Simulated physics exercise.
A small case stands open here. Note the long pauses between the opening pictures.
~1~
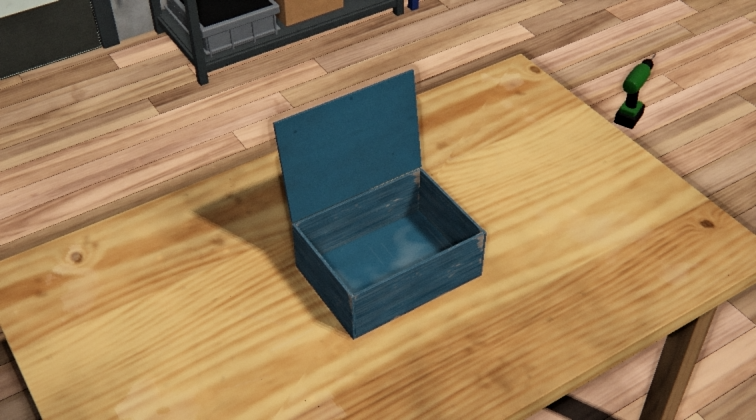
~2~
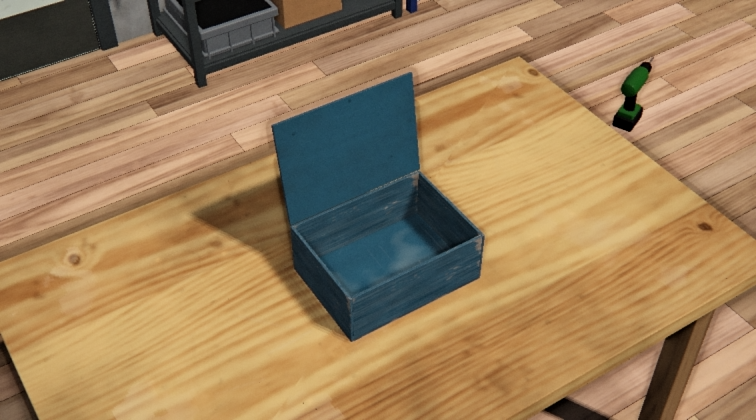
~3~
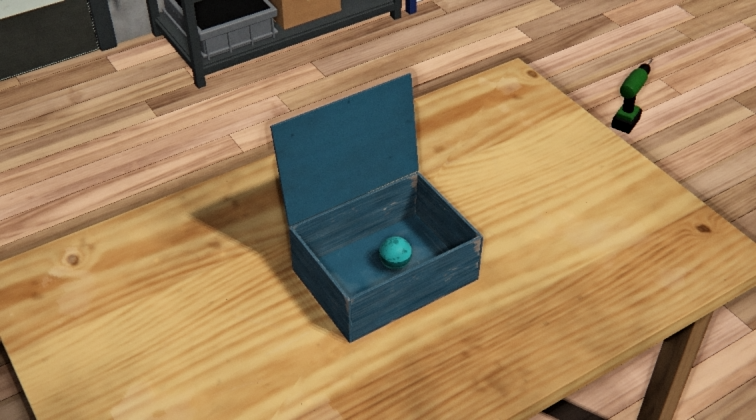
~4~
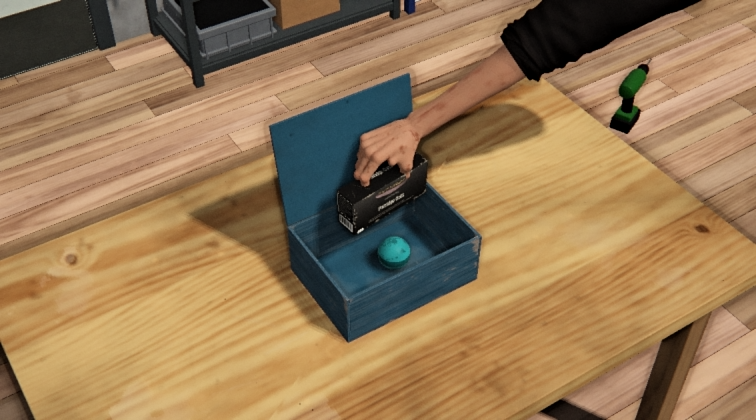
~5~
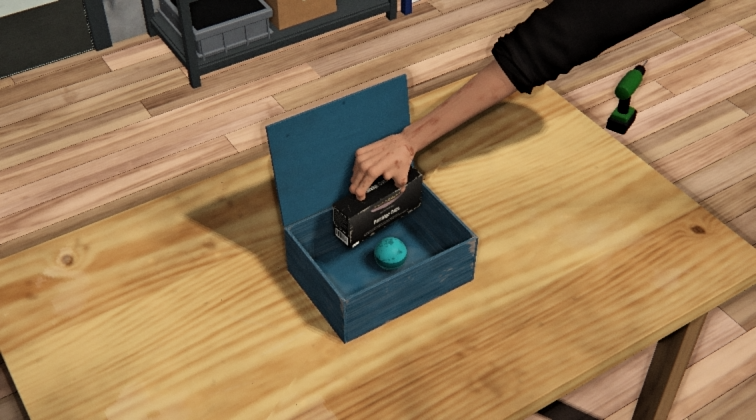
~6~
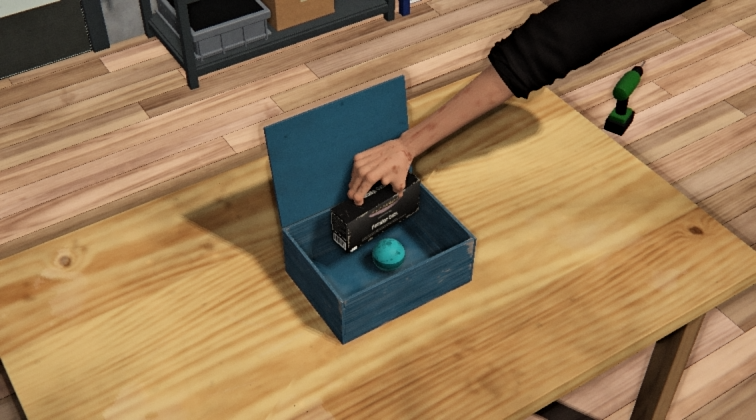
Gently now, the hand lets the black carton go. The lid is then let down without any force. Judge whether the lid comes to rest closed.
It does.
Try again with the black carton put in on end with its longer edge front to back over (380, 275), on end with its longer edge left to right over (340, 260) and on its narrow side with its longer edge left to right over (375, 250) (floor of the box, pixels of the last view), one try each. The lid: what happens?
Results in order: Lid down, lid up, lid down.
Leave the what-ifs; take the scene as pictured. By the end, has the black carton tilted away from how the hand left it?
Observation: The black carton keeps the set orientation.
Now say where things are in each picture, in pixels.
In the first picture, the last thing is not in view yet.
In the second picture, the last thing is not in view yet.
In the third picture, the last thing is not in view yet; turquoise ball (396, 253).
In the fourth picture, coming down; black carton (383, 191); turquoise ball (394, 253).
In the fifth picture, coming down; black carton (378, 205); turquoise ball (391, 254).
In the sixth picture, put in, still held; black carton (376, 210); turquoise ball (389, 255).
Then, 1.20 s after the last picture, lid 84° above the rim; black carton slid a little near (369, 232); turquoise ball rolled a little.
Then, 1.70 s after the last picture, lid 42° above the rim; black carton slid a little near (369, 232); turquoise ball rolled about its own width.
At rest, lid shut; moved from the start, turquoise ball and black carton. Seen from the same camera at the end, black carton near (369, 232).
